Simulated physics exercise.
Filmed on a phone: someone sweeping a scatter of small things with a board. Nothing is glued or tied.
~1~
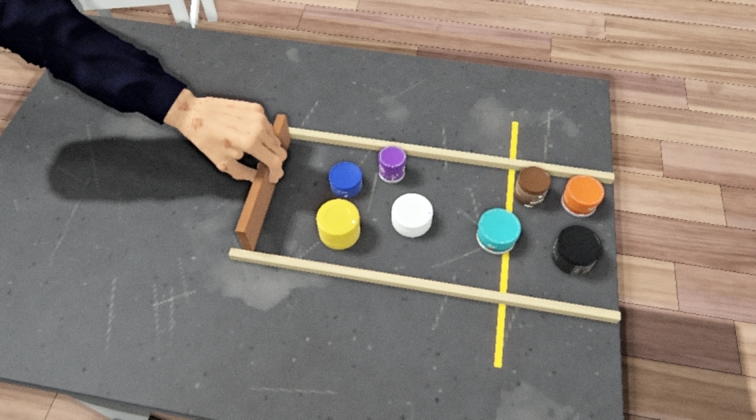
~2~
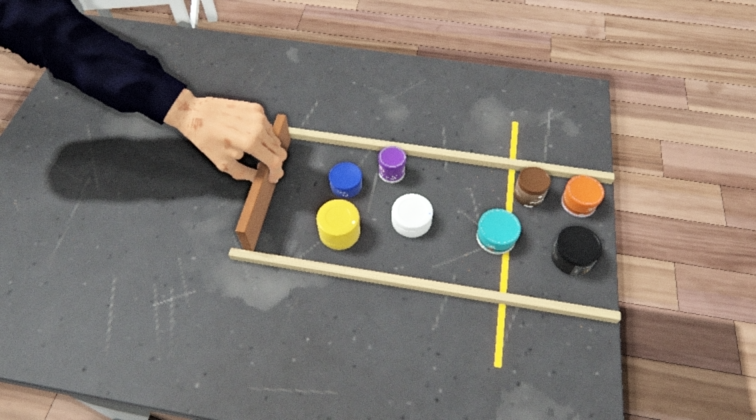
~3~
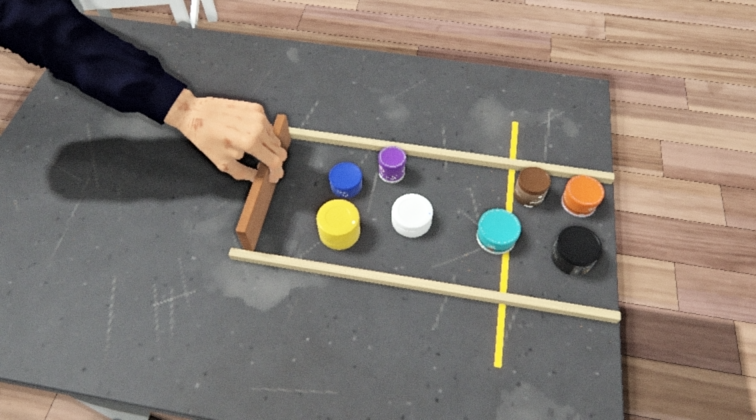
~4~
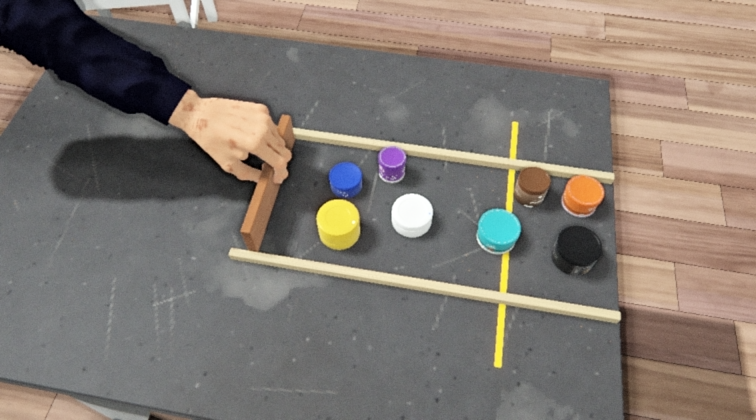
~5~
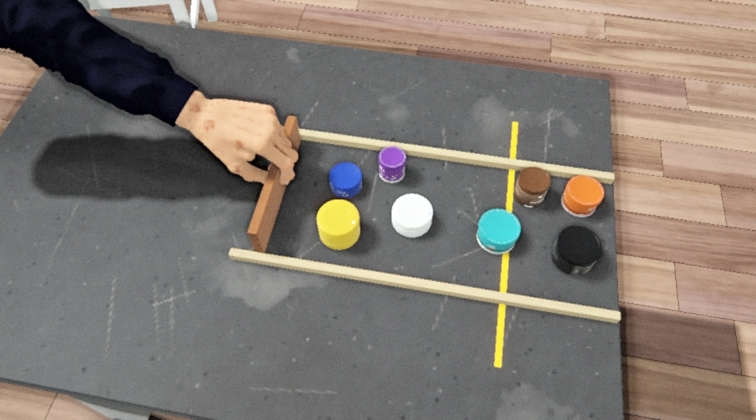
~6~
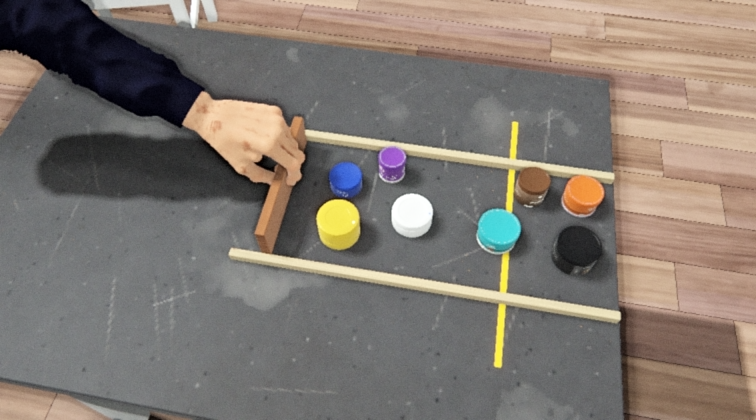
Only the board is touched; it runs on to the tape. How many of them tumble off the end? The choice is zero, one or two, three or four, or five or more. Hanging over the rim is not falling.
As it turns out, the number that fall off is zero.
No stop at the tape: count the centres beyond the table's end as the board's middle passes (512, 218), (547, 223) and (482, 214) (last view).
Past the end: 0, 2 and 0.
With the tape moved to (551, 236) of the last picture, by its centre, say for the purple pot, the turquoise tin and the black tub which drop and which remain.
The purple pot does not fall, the turquoise tin stays on, the black tub is lost.
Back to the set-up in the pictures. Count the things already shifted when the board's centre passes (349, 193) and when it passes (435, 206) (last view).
2 and 5.
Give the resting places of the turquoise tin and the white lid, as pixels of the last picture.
The turquoise tin stops around (565, 256); the white lid around (529, 234).
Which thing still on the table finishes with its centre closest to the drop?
The black tub.
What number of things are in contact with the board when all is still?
In contact: 4.
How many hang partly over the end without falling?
1 of them.
Early on, none off yet; orange pot at rest near (582, 196); black tub at rest near (576, 251); brown tub at rest near (532, 187).
Finally, the number that fall off is zero.
